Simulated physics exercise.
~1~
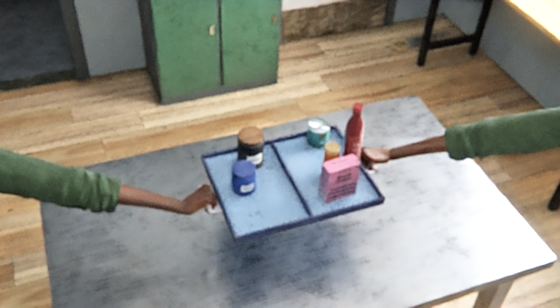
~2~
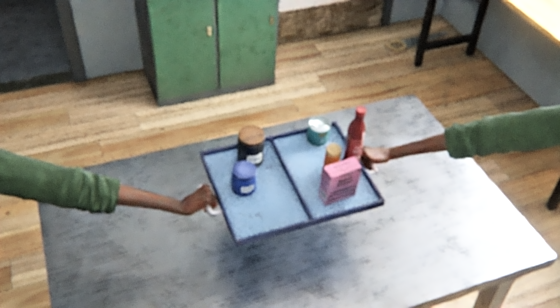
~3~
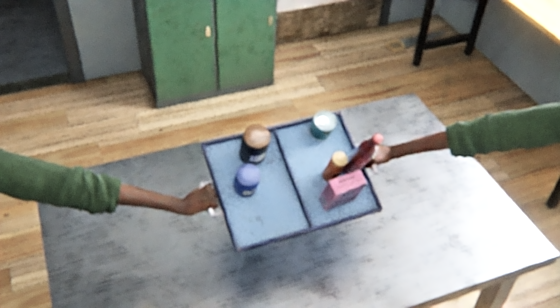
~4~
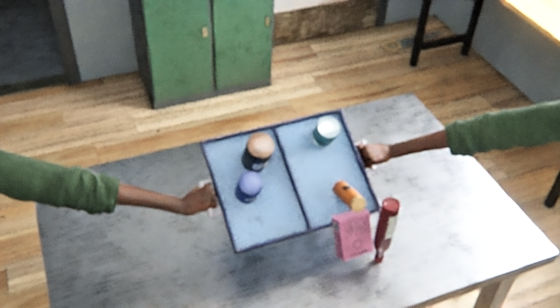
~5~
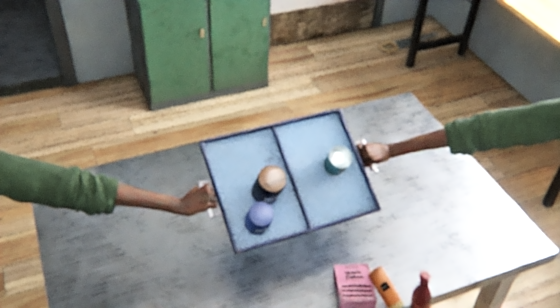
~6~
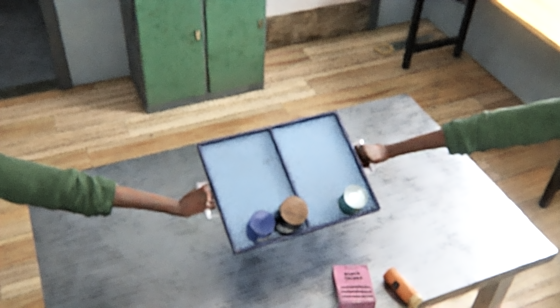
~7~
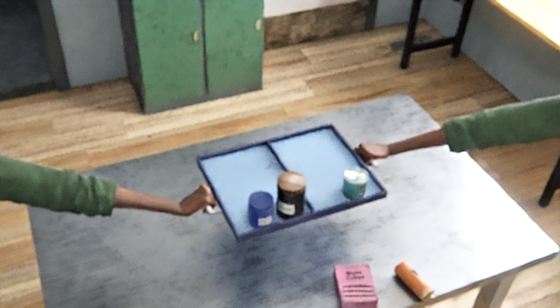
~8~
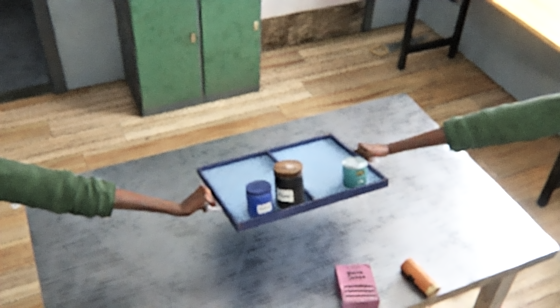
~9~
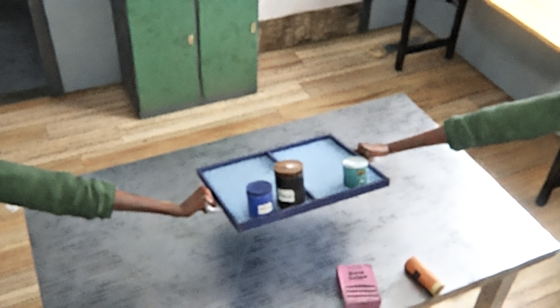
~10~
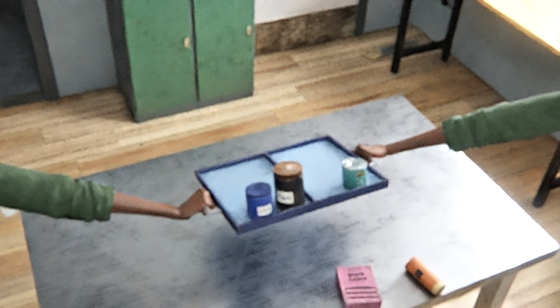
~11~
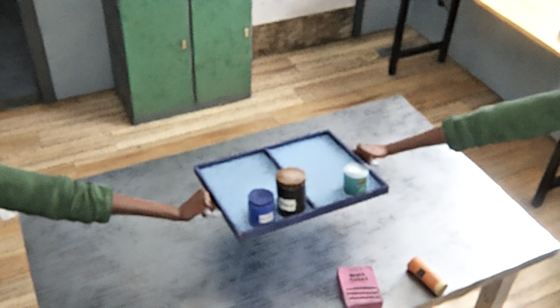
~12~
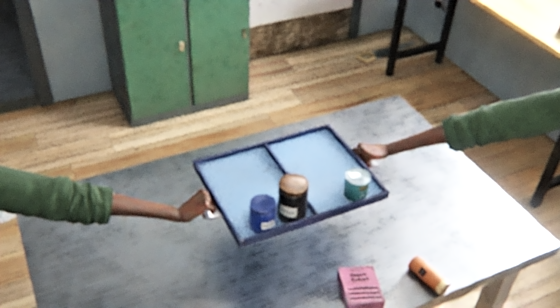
The clip shows two hands tipping a divided blue tray towards the viewer above a table, sending a red bottle, pink packet and orange shaker off the near edge, then levelling it with the blue jar, black jar and turquoise tin still upright near the front rim.
